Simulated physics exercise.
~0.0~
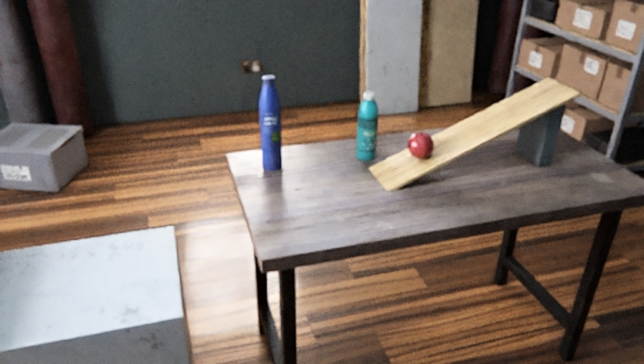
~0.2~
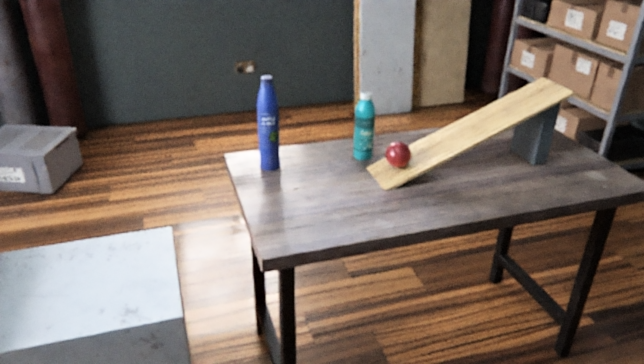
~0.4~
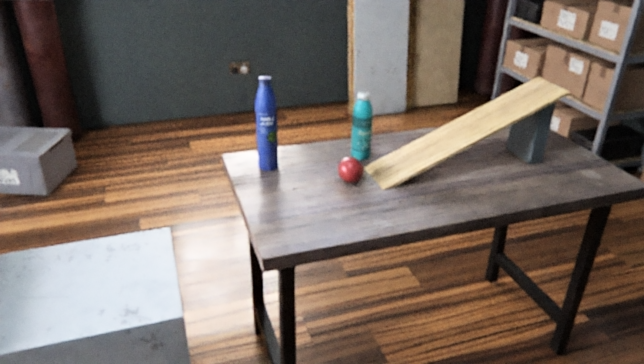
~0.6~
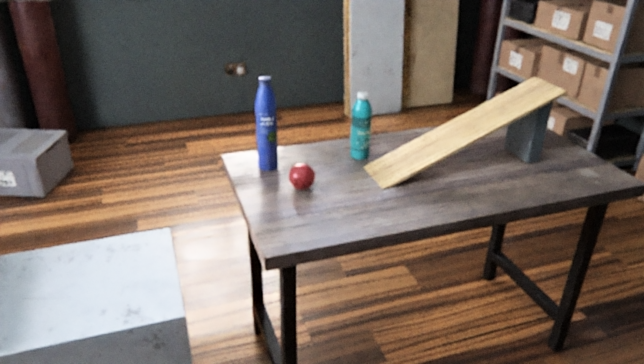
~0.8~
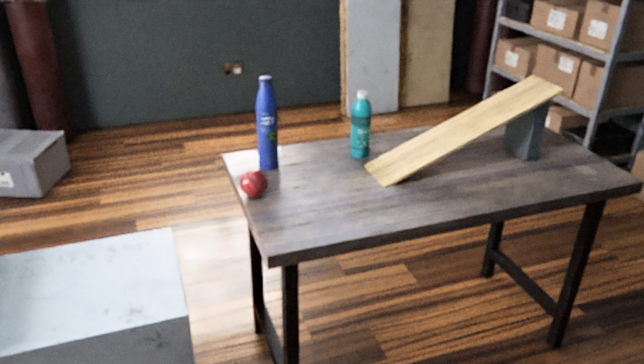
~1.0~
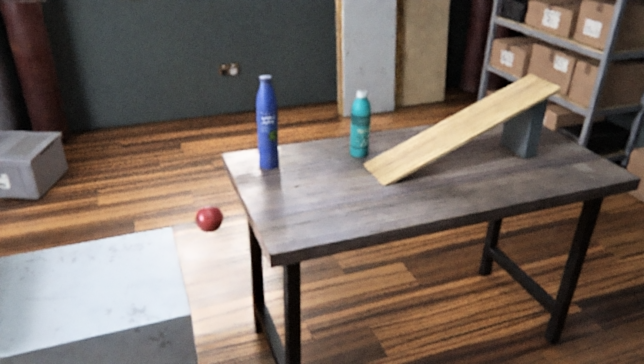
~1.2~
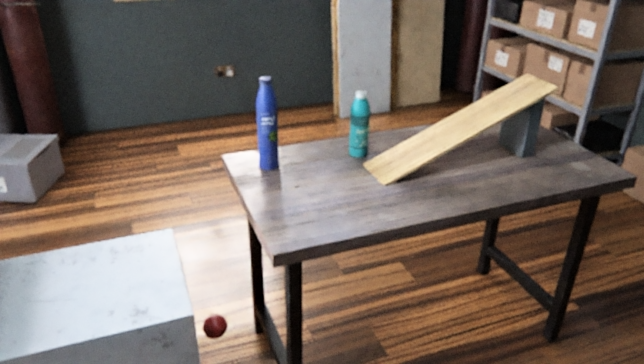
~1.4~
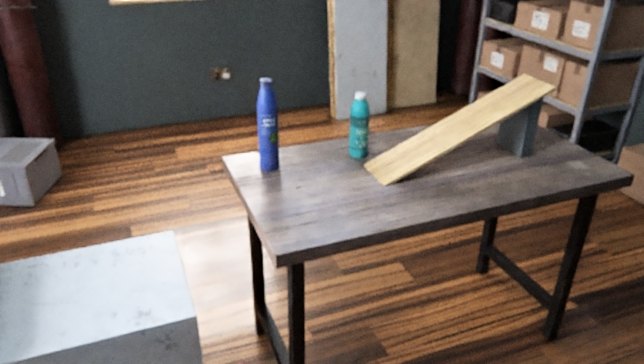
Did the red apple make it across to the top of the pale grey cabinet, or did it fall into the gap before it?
The red apple came up short. It went off the table's left edge and fell into the gap beside the cabinet.
